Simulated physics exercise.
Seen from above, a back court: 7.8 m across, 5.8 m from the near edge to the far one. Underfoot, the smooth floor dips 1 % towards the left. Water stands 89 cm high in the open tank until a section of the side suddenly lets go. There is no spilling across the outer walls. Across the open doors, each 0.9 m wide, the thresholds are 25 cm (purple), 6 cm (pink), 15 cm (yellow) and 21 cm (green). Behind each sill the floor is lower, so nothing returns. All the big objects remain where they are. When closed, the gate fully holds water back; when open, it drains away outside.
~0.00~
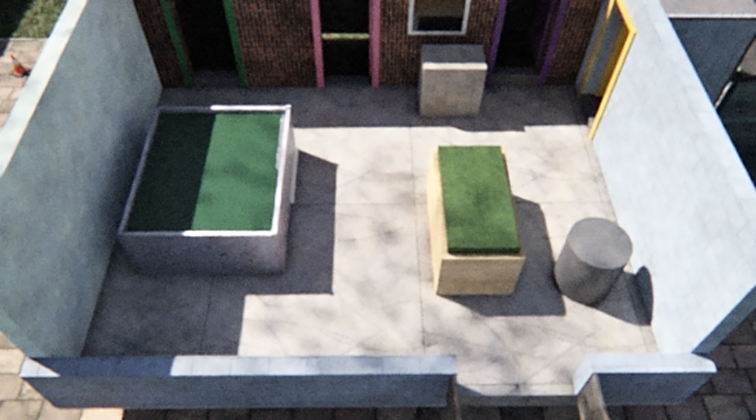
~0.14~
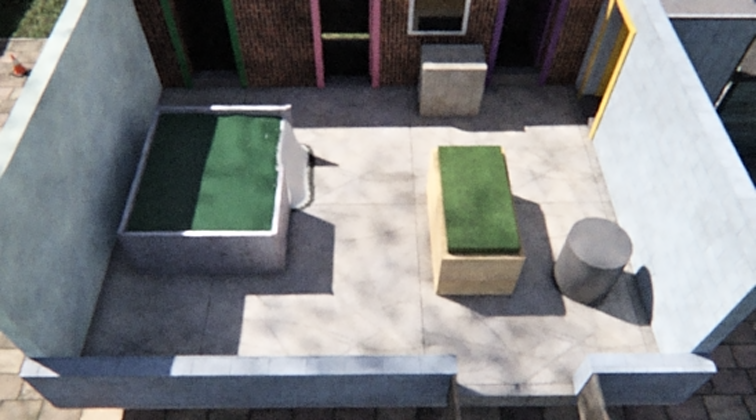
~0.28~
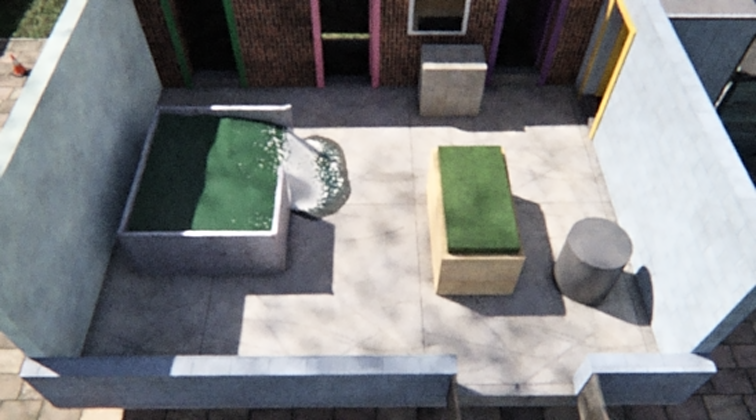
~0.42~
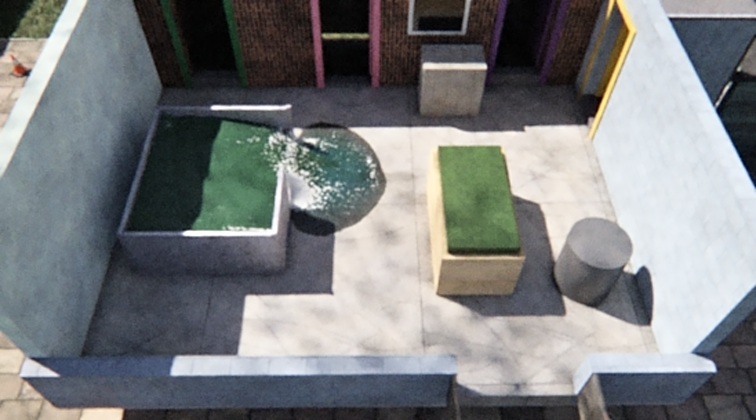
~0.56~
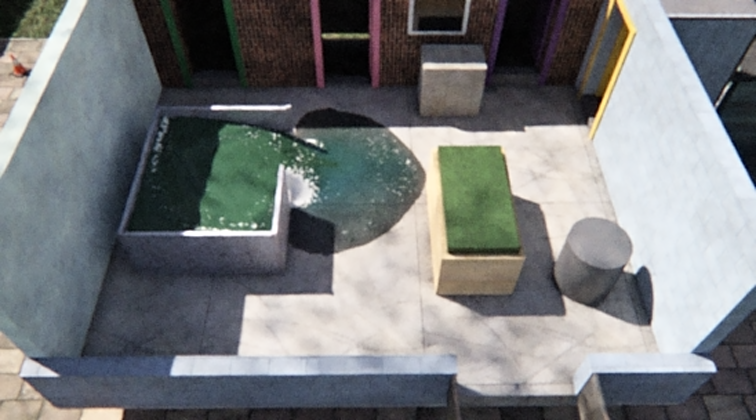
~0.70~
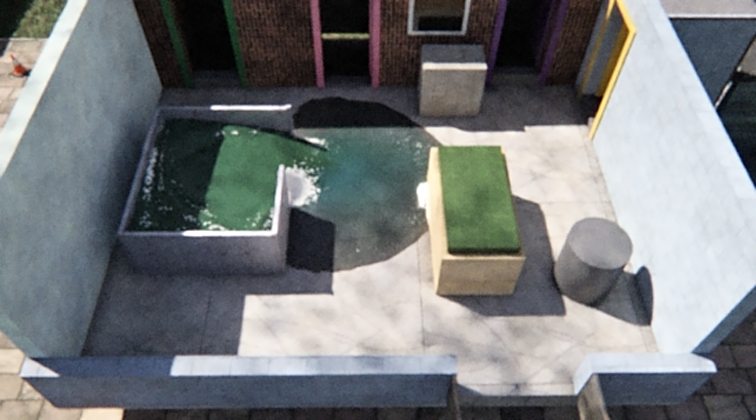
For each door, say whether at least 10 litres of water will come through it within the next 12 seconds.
Door by door: The purple door lets through less than 10 litres; the pink door lets through 10 litres or more; the yellow door lets through 10 litres or more; the green door lets through less than 10 litres.
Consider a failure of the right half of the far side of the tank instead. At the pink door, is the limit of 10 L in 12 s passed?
Against the limit, pink exceeds it.
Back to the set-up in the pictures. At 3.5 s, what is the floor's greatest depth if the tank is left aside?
It gets to some 34 cm.
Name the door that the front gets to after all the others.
It is the green one.
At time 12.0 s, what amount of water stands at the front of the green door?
Depth: Approx. 12.5 cm.
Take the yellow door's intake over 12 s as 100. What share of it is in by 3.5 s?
Around 75 percent.
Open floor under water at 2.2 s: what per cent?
I'd guess around 45 %.
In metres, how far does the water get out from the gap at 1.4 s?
I'd say around 5.2 m from the gap.
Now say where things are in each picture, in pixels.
The open tank at (212, 169) is whole and still, 89 cm deep, in the first picture.
The front is at (299, 146), 0.7 m from the gap at (287, 163); 0.3 m2 of floor is under water; 89 cm left at the back of the open tank, in the second picture.
The front is at (334, 146), 1.0 m from the gap at (288, 166); 1.2 m2 of floor is under water; 89 cm left at the back of the open tank, in the third picture.
The front is at (380, 188), 1.5 m from the gap at (288, 167); 2.6 m2 of floor is under water; 89 cm left at the back of the open tank, in the fourth picture.
The front is at (419, 168), 2.2 m from the gap at (288, 167); 4.7 m2 of floor is under water; 84 cm left at the back of the open tank, in the fifth picture.
Water pours out at (288, 167) and has run 2.8 m, to a hidden place; typically 6 cm deep outside, 76 cm at the open tank's back, in the sixth picture.
After 1.4 s water covers 35 % of the floor and is deepest (48 cm) near (300, 172); purple door not reached, pink door 10 cm at the sill, 0 L in, yellow door not reached, green door not reached.
After 2.2 s water covers 45 % of the floor and is deepest (40 cm) near (582, 139); purple door 6 cm at the sill, 0 L in, pink door 13 cm at the sill, 28 L in, yellow door 34 cm at the sill, 36 L in, green door not reached.
After 3.5 s water covers 65 % of the floor and is deepest (34 cm) near (582, 139); purple door 20 cm at the sill, 0 L in, pink door 13 cm at the sill, 75 L in, yellow door 29 cm at the sill, 203 L in, green door not reached.
After 7.0 s water covers 95 % of the floor and is deepest (24 cm) near (633, 350); purple door 14 cm at the sill, 0 L in, pink door 10 cm at the sill, 128 L in, yellow door 9 cm at the sill, 268 L in, green door 2 cm at the sill, 0 L in.
After 12.0 s water covers 95 % of the floor and is deepest (18 cm) near (85, 343); purple door 9 cm at the sill, 0 L in, pink door 9 cm at the sill, 164 L in, yellow door 9 cm at the sill, 268 L in, green door 13 cm at the sill, 0 L in.
